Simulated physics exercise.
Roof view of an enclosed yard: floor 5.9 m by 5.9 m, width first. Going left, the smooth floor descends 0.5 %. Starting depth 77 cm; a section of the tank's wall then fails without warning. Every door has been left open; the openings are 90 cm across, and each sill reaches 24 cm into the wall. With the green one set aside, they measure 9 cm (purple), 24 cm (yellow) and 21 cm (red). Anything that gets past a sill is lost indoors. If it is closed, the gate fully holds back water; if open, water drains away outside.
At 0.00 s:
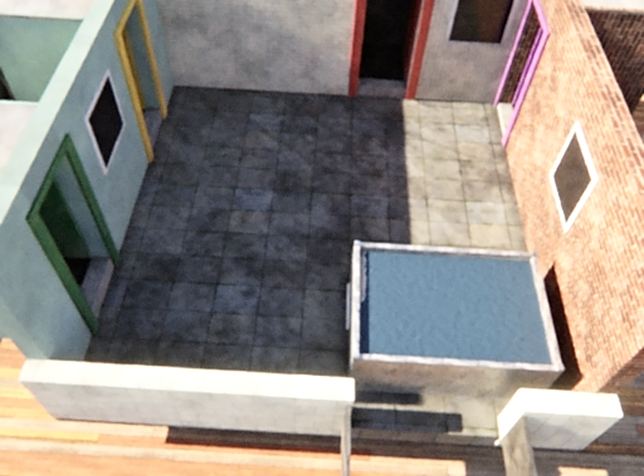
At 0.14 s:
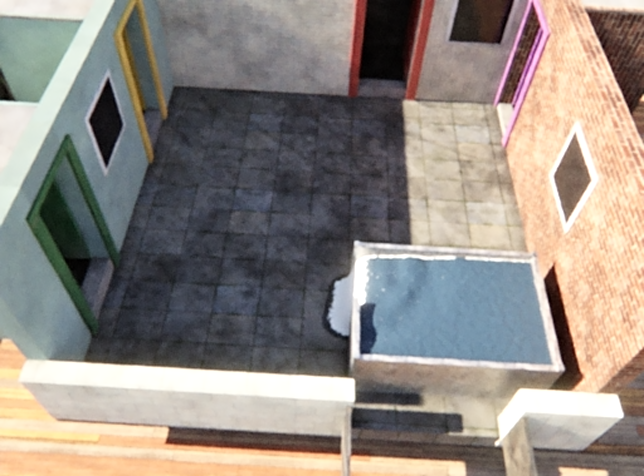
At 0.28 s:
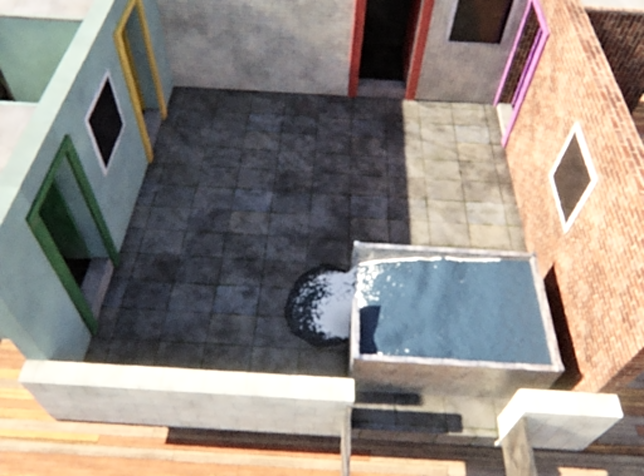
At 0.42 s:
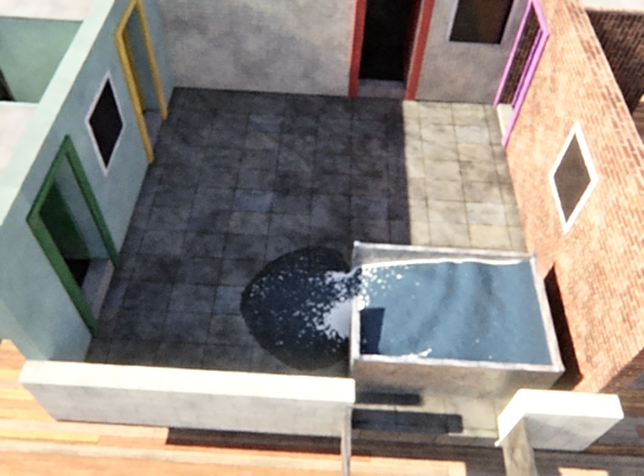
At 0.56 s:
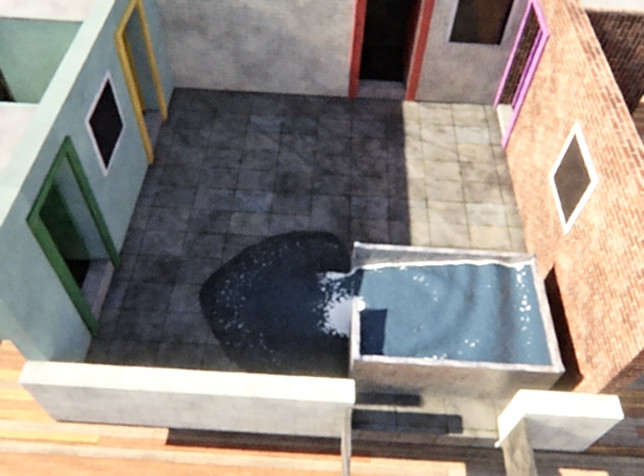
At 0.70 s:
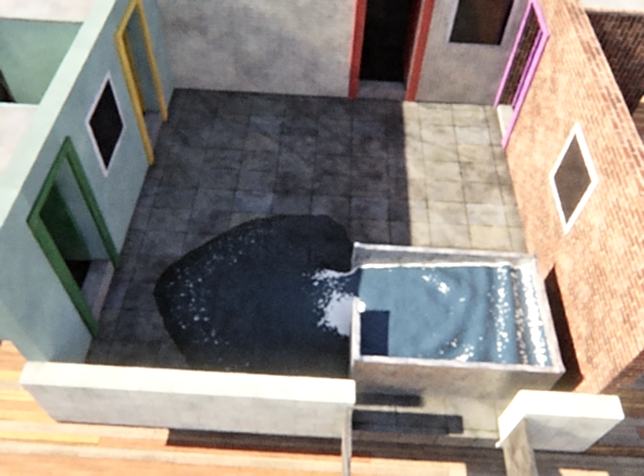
Water pouring from the left side of a full tank and spreading leftward in a dark pool across a walled yard's tiled floor.
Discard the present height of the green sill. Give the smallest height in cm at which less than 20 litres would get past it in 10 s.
Close to 22 cm is just enough.
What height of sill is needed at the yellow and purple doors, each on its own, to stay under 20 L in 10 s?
You'd want about 11.0 centimetres at yellow and about 9.0 centimetres at purple.
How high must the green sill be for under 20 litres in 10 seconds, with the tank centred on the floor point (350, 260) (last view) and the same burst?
With that change, some 16 centimetres.
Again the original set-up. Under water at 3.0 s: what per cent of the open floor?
About 45 per cent.
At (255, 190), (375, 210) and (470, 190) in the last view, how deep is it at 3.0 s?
In that order: 2, 0 and 0 cm.
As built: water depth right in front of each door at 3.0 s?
Centimetres: Red = 0, green = 24, yellow = 12, purple = 0.
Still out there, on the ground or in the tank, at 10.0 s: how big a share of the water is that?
Close to 96 per cent is still present.
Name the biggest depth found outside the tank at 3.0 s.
28 cm.
After 1.4 s water covers 35 % of the floor, deepest (42 cm) near (347, 306); 23 cm at the green door, 0 litres in over its 24 cm sill.
After 3.0 s water covers 45 % of the floor, deepest (28 cm) near (174, 92); 24 cm at the green door, 9 litres in over its 24 cm sill.
After 10.0 s water covers 95 % of the floor, deepest (12 cm) near (501, 282); 9 cm at the green door, 10 litres in over its 24 cm sill.
At the green door as built, the water arrived by 1.0 s and peaked near 29 cm at 2.2 s.
With a sill of 20.5 cm, 32 litres would have come in within the 10 s; with 24 cm, 10 litres. So under 20 litres takes about 22 cm.
